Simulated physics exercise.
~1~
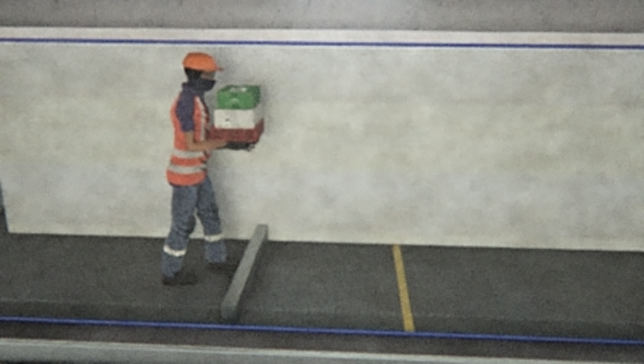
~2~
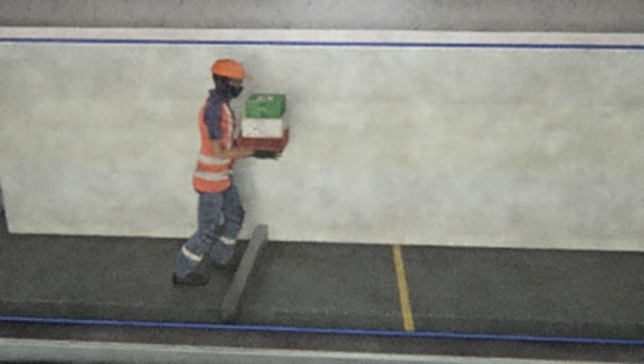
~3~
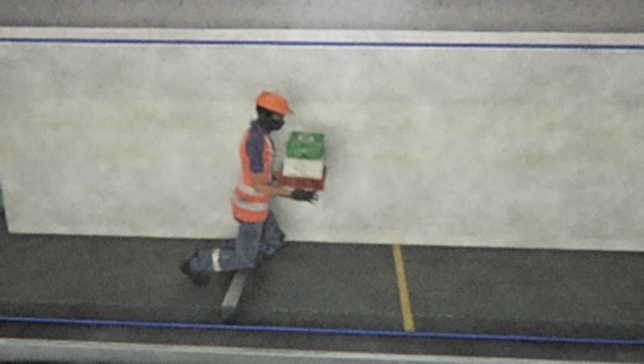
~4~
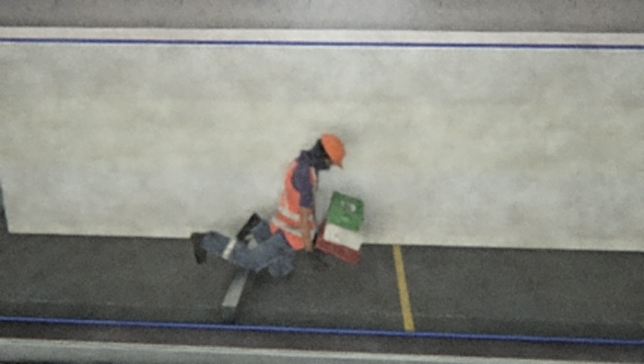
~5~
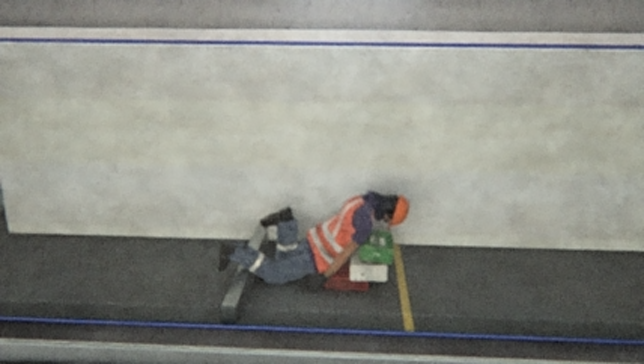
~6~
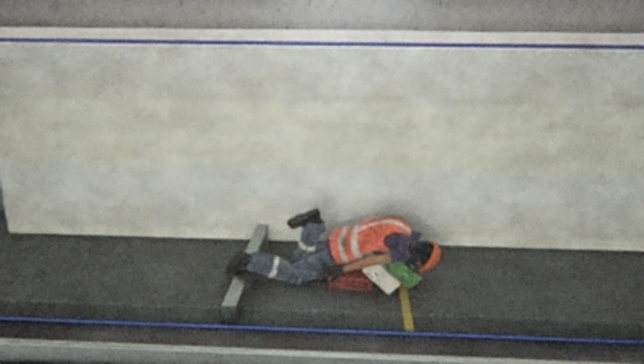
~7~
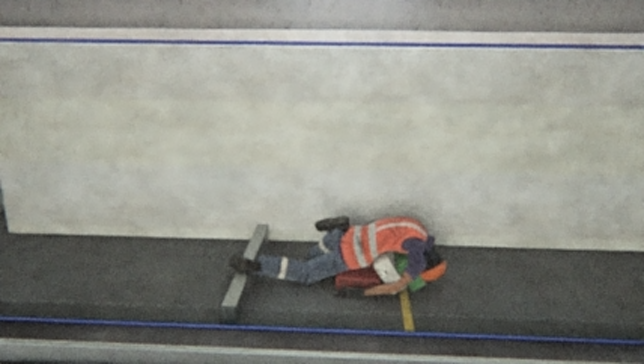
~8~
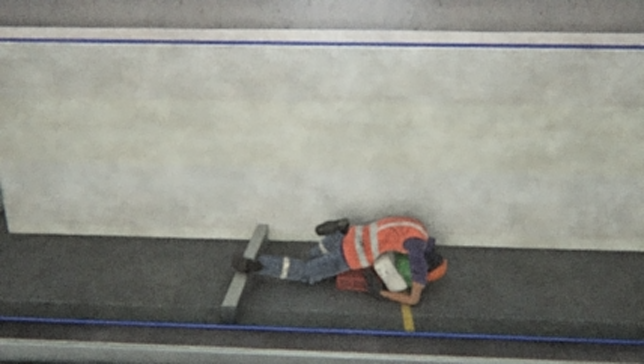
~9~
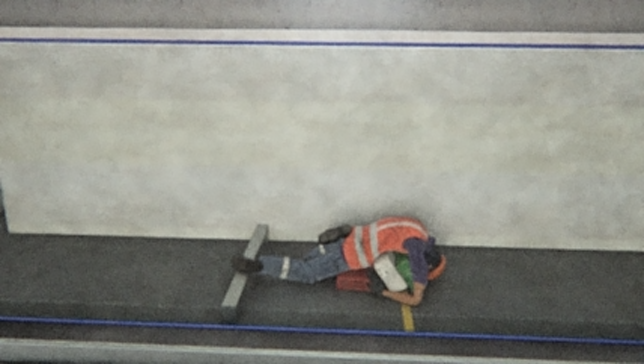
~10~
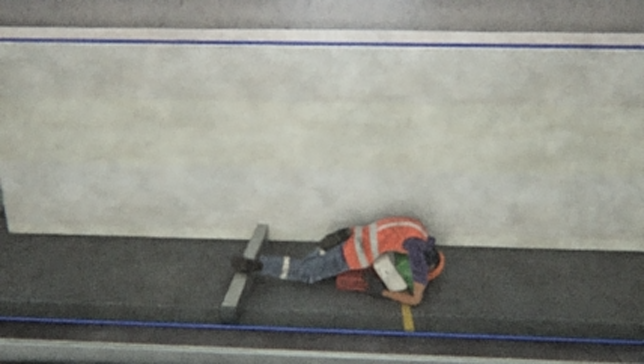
To begin with, a figure in an orange cap and orange safety vest stands at the left, holding a green parcel, a white parcel and a red crate stacked in both arms. The figure slides right toward a low grey rail, knees bending, then pitches forward over it. The pile tips as the body drops toward the dark floor. The figure lands face down on top of the load, legs trailing back to the rail, and shifts slightly further right. Everything settles, with the head past the yellow line and the red crate and white parcel short of it.
